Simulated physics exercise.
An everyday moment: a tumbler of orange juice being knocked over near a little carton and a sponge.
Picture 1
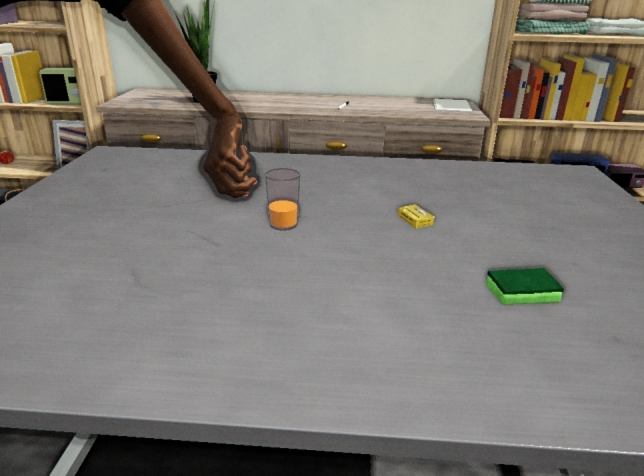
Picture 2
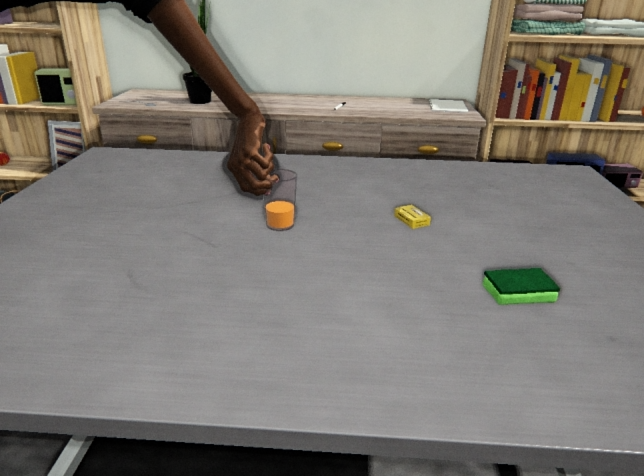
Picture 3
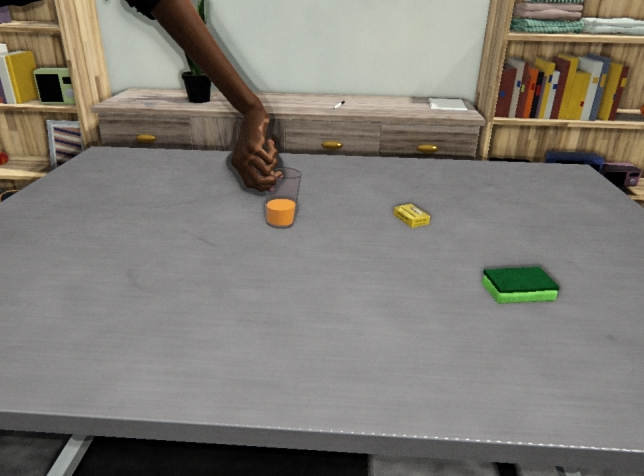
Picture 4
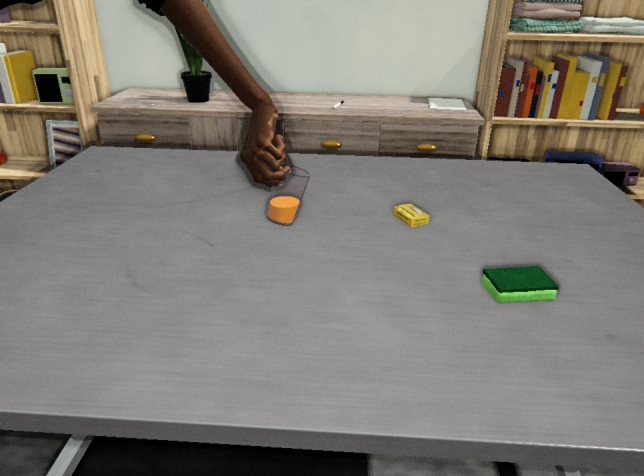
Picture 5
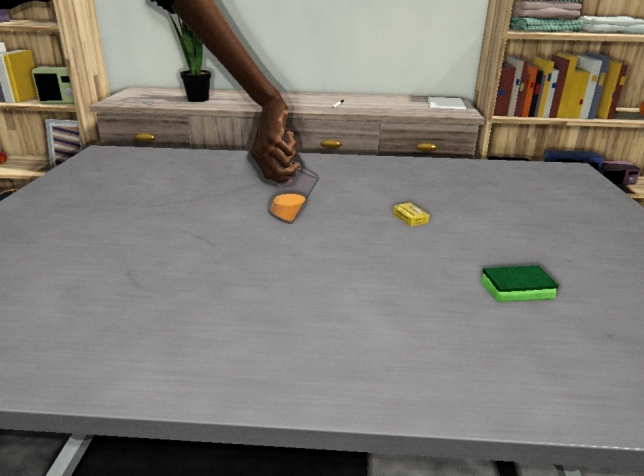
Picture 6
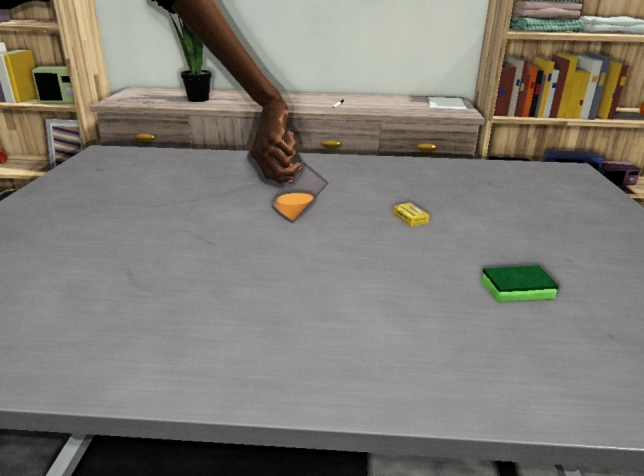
To begin with, a fist hovers just left of an upright clear glass of orange liquid on a gray table, with a small yellow box and a green sponge to the right. The hand moves right against the glass and pushes it, and the glass leans over to the right, its liquid slanting inside.
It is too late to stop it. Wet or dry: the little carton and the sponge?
The little carton is caught by the spill, and as for the sponge, it is missed by the spill.
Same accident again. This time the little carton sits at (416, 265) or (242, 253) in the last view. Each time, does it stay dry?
Option one leaves it free of the spill; option two leaves it free of the spill.
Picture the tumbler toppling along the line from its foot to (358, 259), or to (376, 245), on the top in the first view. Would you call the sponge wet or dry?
Toward the first point it is caught by the spill; toward the second it is caught by the spill.
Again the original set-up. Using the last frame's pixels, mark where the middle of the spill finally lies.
(423, 200).
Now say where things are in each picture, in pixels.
In the first picture, it stands upright; tumbler (283, 198) about a third full; little carton (416, 212); sponge (525, 279).
In the second picture, it is being nudged; tumbler about a third full, surface at (280, 207).
In the third picture, it is being nudged; tumbler (282, 196) about a third full; sponge (521, 277).
In the fourth picture, it is being nudged; tumbler about a third full, surface at (284, 203); little carton (411, 211).
In the fifth picture, it is being nudged; tumbler (293, 192) tipped 30°.
In the sixth picture, it is falling; tumbler (300, 192) tipped 40°; little carton (411, 210); sponge (520, 276).
Next, the puddle covers about as much as a plate; the little carton is in it; the sponge is clear of it.
Finally, the puddle covers about as much as a plate; the little carton is in it; the sponge is clear of it.
